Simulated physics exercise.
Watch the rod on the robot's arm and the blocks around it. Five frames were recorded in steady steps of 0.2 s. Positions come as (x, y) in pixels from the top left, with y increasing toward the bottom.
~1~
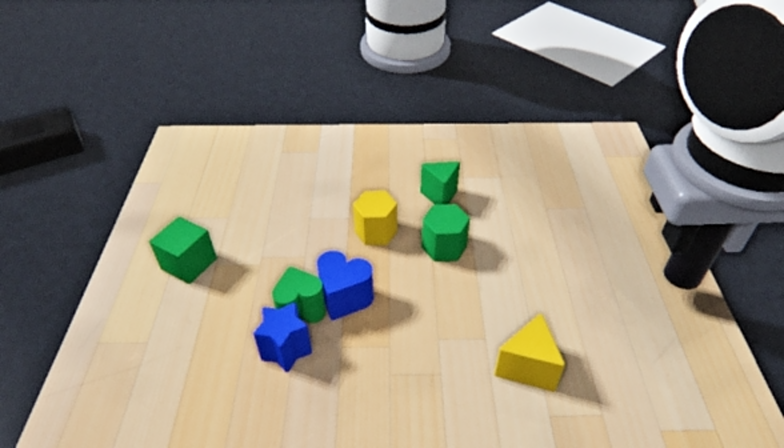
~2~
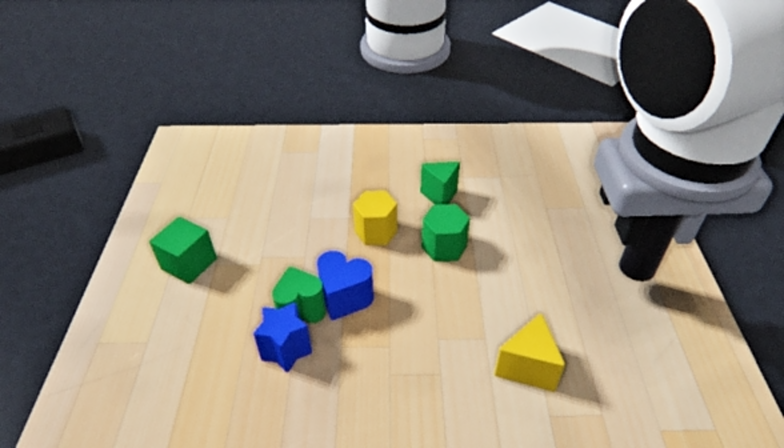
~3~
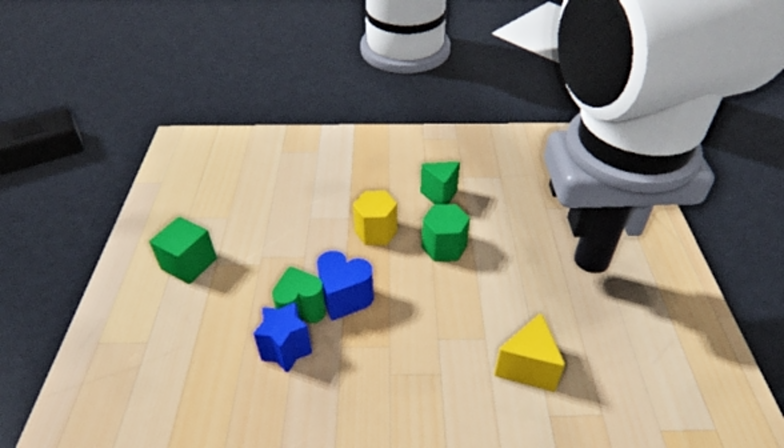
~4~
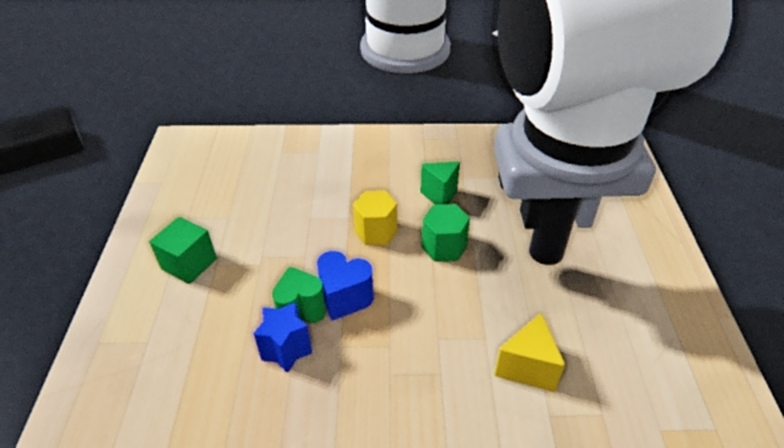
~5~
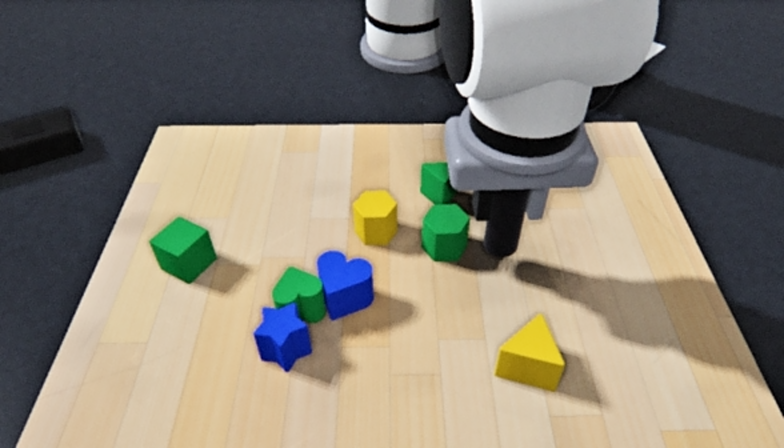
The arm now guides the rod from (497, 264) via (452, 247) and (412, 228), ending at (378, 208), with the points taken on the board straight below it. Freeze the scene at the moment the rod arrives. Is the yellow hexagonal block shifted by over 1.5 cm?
The answer is yes.
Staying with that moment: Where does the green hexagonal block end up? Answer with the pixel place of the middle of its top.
Located at (340, 182).
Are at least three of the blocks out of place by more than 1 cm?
In short: No.
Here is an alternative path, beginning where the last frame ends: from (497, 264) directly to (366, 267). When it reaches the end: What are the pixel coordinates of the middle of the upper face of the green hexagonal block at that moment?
The middle of its upper face should be somewhere near (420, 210).
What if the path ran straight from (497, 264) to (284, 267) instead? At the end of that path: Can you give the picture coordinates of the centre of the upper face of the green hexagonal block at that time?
If I read the scene right, the answer is (417, 208).
On the path given first. One third of the way, rod (453, 228); green hexagonal block (418, 210).
Two thirds of the way, rod (413, 210); yellow hexagonal block (336, 197), turned 25° anticlockwise; green hexagonal block (377, 195), turned 20° anticlockwise.
At the end, rod (377, 189); yellow hexagonal block (304, 197), turned 50° anticlockwise; green three-sided block still; green hexagonal block (340, 182), turned 50° anticlockwise.
